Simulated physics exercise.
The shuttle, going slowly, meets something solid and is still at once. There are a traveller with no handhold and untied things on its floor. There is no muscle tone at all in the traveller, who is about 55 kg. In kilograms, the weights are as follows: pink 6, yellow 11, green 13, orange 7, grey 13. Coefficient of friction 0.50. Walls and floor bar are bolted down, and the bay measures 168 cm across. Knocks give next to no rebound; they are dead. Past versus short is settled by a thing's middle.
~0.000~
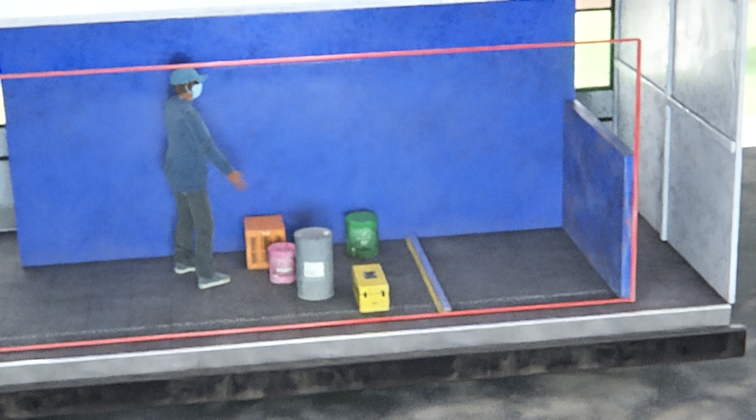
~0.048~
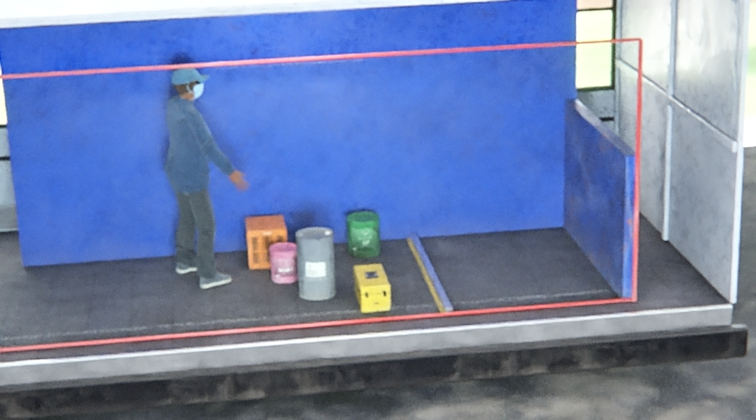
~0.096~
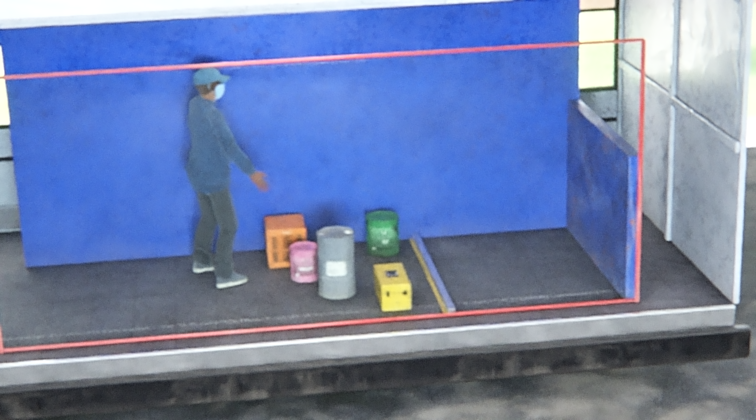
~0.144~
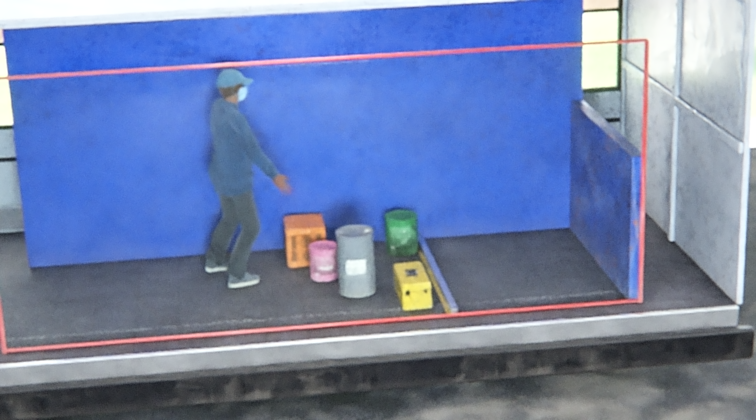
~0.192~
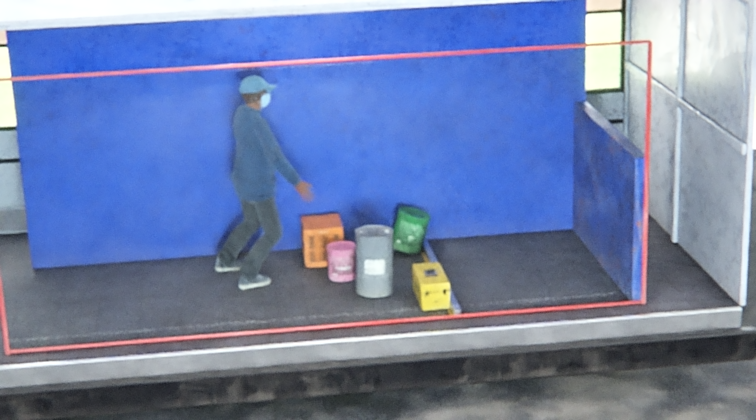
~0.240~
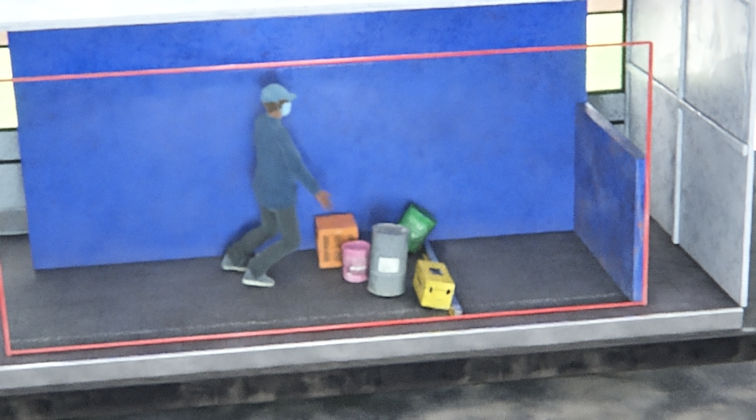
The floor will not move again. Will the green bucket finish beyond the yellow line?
Yes.
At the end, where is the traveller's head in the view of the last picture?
I'd say about pixel (475, 245).
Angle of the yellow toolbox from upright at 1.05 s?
Close to 0 degrees off upright.
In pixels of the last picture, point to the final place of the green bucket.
Somewhere about (446, 228) in the final view.
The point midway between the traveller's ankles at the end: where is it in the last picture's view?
The midpoint ends up close to (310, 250).
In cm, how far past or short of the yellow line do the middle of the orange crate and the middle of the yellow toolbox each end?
So the orange crate stops 20 cm short, while the yellow toolbox stops 10 cm short.
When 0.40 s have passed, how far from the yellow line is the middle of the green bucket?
About 0 cm short of it.
After 0.40 s the green bucket is 2 cm short of the yellow line, tilted 95°, near (422, 231) in the last picture's view.
After 0.65 s the green bucket is 15 cm past the yellow line, tilted 105°, near (443, 230) in the last picture's view; the grey drum 34 cm short of the yellow line, tilted 30°.
After 1.05 s the green bucket is 20 cm past the yellow line, tilted 100°, near (448, 230) in the last picture's view; the grey drum 60 cm short of the yellow line, tilted 30°.
After 3.3 s, yellow toolbox stops short of the yellow line; green bucket crosses the yellow line; orange crate stops short of the yellow line; traveller's hips stop short of the yellow line; traveller's head crosses the yellow line.
